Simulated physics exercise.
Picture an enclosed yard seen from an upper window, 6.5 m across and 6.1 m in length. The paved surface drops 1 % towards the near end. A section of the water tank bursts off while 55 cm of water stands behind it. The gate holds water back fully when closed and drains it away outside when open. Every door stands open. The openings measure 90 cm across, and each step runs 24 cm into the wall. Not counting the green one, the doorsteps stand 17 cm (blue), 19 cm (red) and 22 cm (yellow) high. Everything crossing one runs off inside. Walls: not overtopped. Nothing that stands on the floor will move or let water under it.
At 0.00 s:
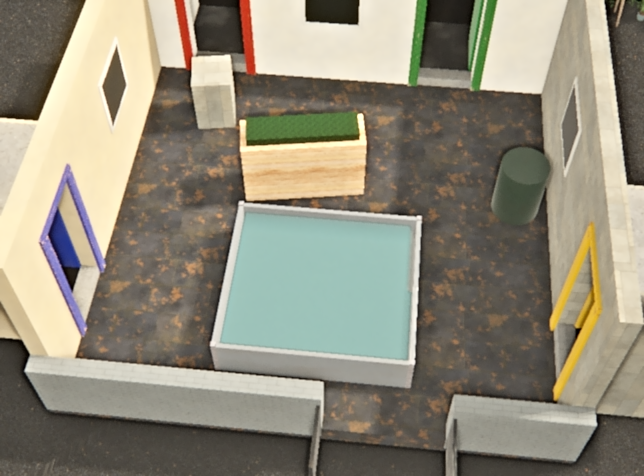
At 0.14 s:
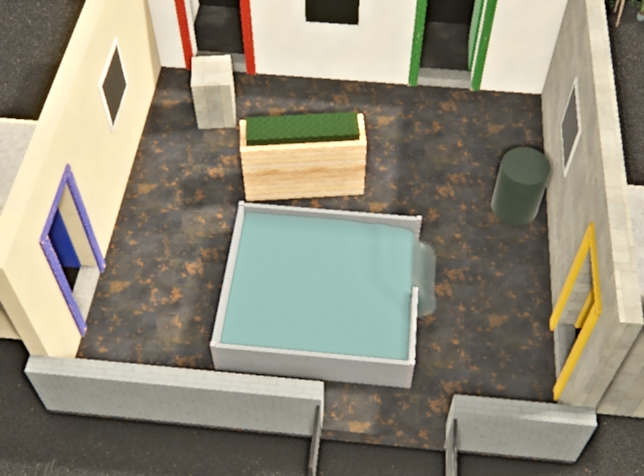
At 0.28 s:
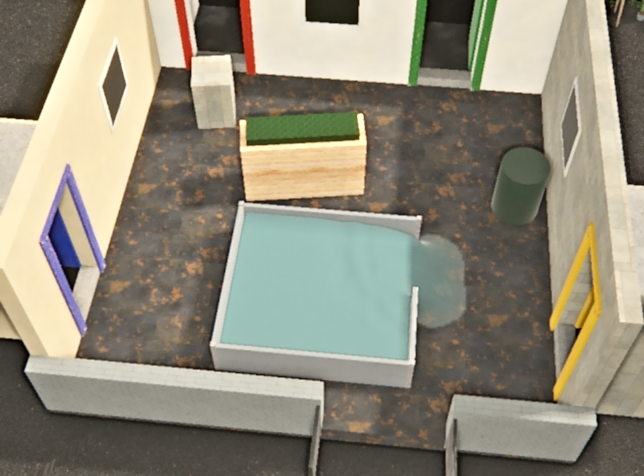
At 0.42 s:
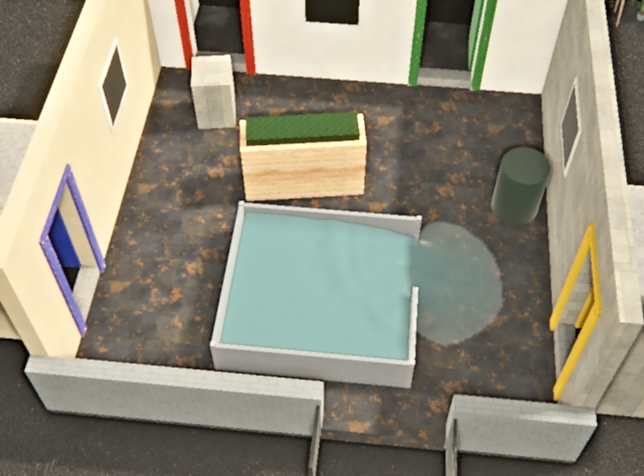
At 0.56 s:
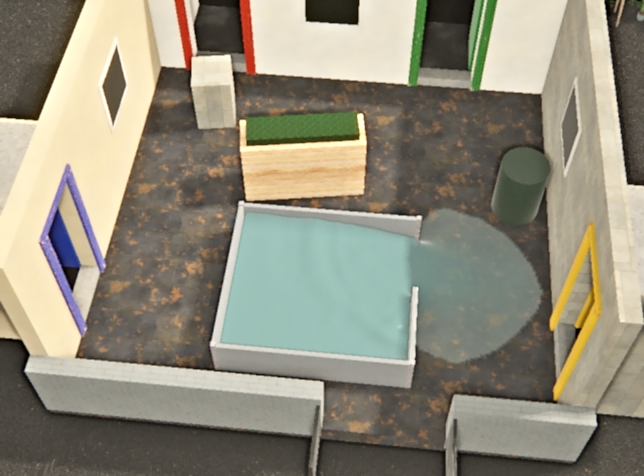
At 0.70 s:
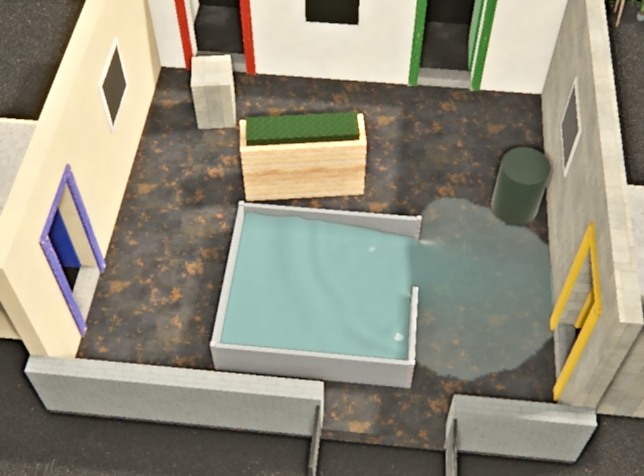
Water pours through a gap in the right side of a grey-walled tank in an enclosed yard, seen from high above by a still camera. Around the tank are a planter, a pale block, a dark green cylinder, and doorways framed in blue, red, green and yellow. The water spreads rightward over the dark mottled floor in a widening rounded sheet, reaching near the cylinder and yellow doorway.
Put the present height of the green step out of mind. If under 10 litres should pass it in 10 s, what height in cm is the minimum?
The minimum is around 8 cm.
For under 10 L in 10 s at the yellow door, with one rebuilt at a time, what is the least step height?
The yellow door needs around 20 cm.
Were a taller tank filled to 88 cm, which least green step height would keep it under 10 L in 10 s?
Then around 15 centimetres.
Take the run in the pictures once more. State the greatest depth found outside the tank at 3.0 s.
I'd estimate roughly 34 cm.
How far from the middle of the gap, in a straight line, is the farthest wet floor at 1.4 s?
Roughly 2.8 m from the gap.
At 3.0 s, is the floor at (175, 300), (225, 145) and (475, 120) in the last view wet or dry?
1: Unwetted; 2: Unwetted; 3: Awash.
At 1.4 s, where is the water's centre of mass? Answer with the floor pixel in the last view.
The water is centred around (362, 299) in the last picture's pixels.
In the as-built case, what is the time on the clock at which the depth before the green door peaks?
I'd guess close to 4.0 seconds.
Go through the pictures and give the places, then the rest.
In the first picture, still water, 55 cm deep, in the water tank at (321, 282); the green door at (450, 41) is dry.
In the second picture, water pours out at (412, 271) and has run 0.3 m, to (428, 310); about 5 cm deep outside, 55 cm at the back.
In the third picture, the front is at (458, 309), 0.7 m from the gap at (412, 272); 0.8 m2 of floor is wet, 55 cm left at the back.
In the fourth picture, the gap is at (412, 272), the front 1.2 m out at (497, 301); the back of the water tank holds 55 cm.
In the fifth picture, water pours out at (412, 272) and has run 1.8 m, to (535, 294); about 5 cm deep outside, 55 cm at the back.
In the sixth picture, the front is at (553, 328), 2.0 m from the gap at (412, 272); 4.0 m2 of floor is wet, 55 cm left at the back; 2.7 m in a straight line remain to the green door at (450, 41).
After 1.4 s water covers 15 % of the floor, deepest (32 cm) near (537, 239); it has not reached the green door.
After 3.0 s water covers 35 % of the floor, deepest (34 cm) near (558, 421); 7 cm at the green door, 0 litres in over its 17 cm step.
After 10.0 s water covers 90 % of the floor, deepest (16 cm) near (545, 433); 7 cm at the green door, 0 litres in over its 17 cm step.
At the green door as built, the water arrived by 2.8 s and peaked near 11 cm at 4.0 s.
Run again over the same 10 s with other heights there, 25 litres in over 6.5 cm, 2 litres over 10 cm. The limit of 10 litres is kept from about 8 cm up.
